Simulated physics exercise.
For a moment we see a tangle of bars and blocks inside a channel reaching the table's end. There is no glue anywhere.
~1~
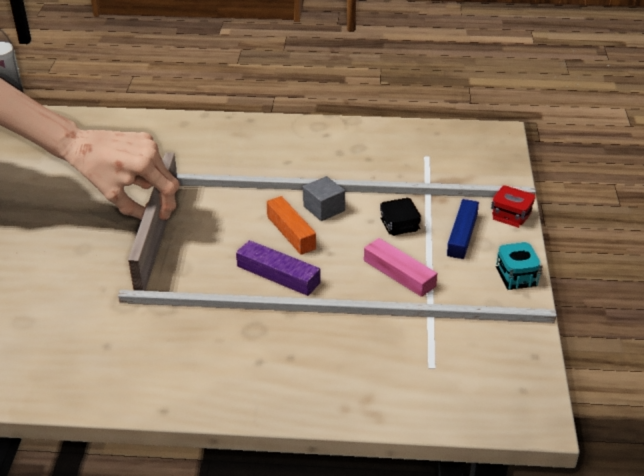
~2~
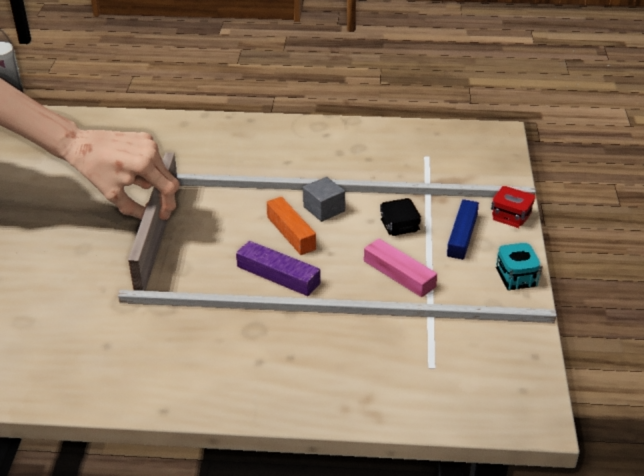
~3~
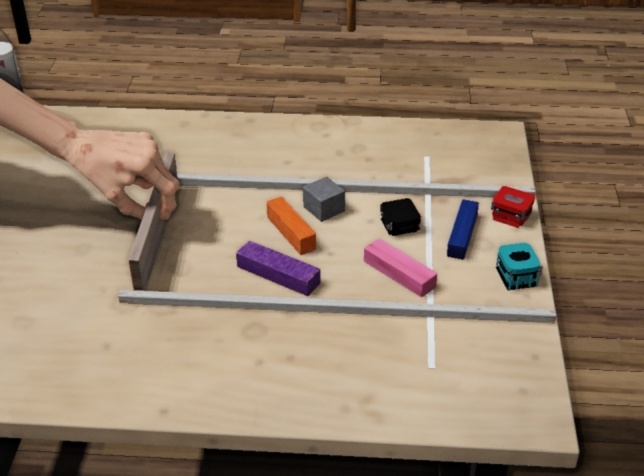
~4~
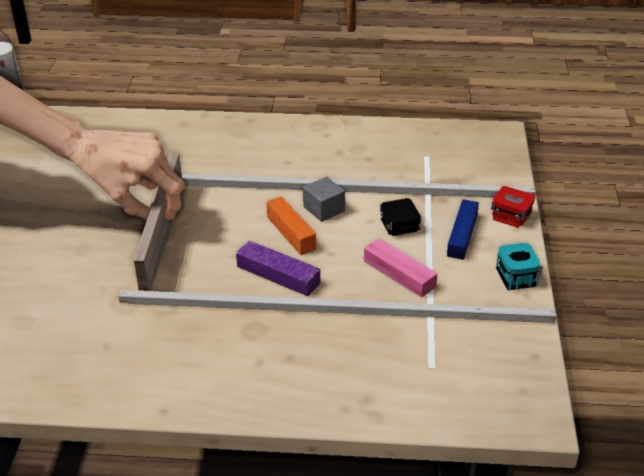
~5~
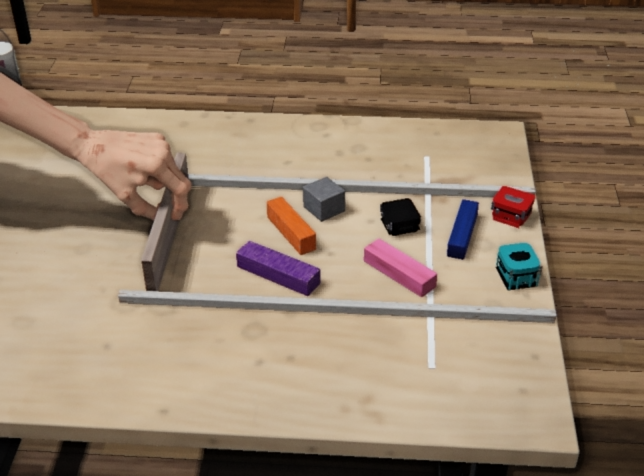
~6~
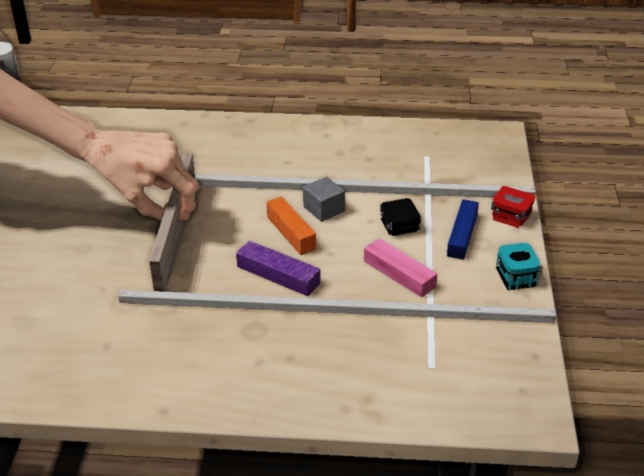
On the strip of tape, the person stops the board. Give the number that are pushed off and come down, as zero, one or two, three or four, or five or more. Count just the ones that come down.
Band: Nil.
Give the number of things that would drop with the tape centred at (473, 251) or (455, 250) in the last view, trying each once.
Respectively 2 and 0.
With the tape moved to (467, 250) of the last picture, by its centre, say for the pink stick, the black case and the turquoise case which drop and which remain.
The pink stick does not fall, the black case survives, the turquoise case falls.
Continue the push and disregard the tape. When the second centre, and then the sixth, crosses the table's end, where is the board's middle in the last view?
It sits near (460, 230), and then near (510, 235).
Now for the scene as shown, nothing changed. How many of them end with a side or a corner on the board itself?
The count in contact is 3.
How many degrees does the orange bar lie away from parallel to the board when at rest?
Around 0 degrees.
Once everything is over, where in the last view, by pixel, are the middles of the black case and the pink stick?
The first one ends at (462, 223), the second at (485, 269).
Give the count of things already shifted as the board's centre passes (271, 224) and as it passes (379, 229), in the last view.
At the first point the count is 2, at the second it's 5.
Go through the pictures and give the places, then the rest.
In the first picture, red case (513, 207); turquoise case (518, 266); blue stick (463, 228); board (155, 220); tape (429, 249).
In the second picture, turquoise case (518, 266); pink stick (400, 267).
In the third picture, blue stick (463, 229); purple bar (278, 268).
In the fourth picture, red case (513, 207); orange bar (291, 225).
In the fifth picture, turquoise case (518, 266); board (168, 220).
In the sixth picture, red case (513, 207); turquoise case (518, 266); blue stick (463, 229); board (175, 221); tape (429, 249).
A little later, none off yet; red case at rest near (513, 207); turquoise case at rest near (518, 266); blue stick at rest near (463, 229).
When it is over, the number that fall off is zero.
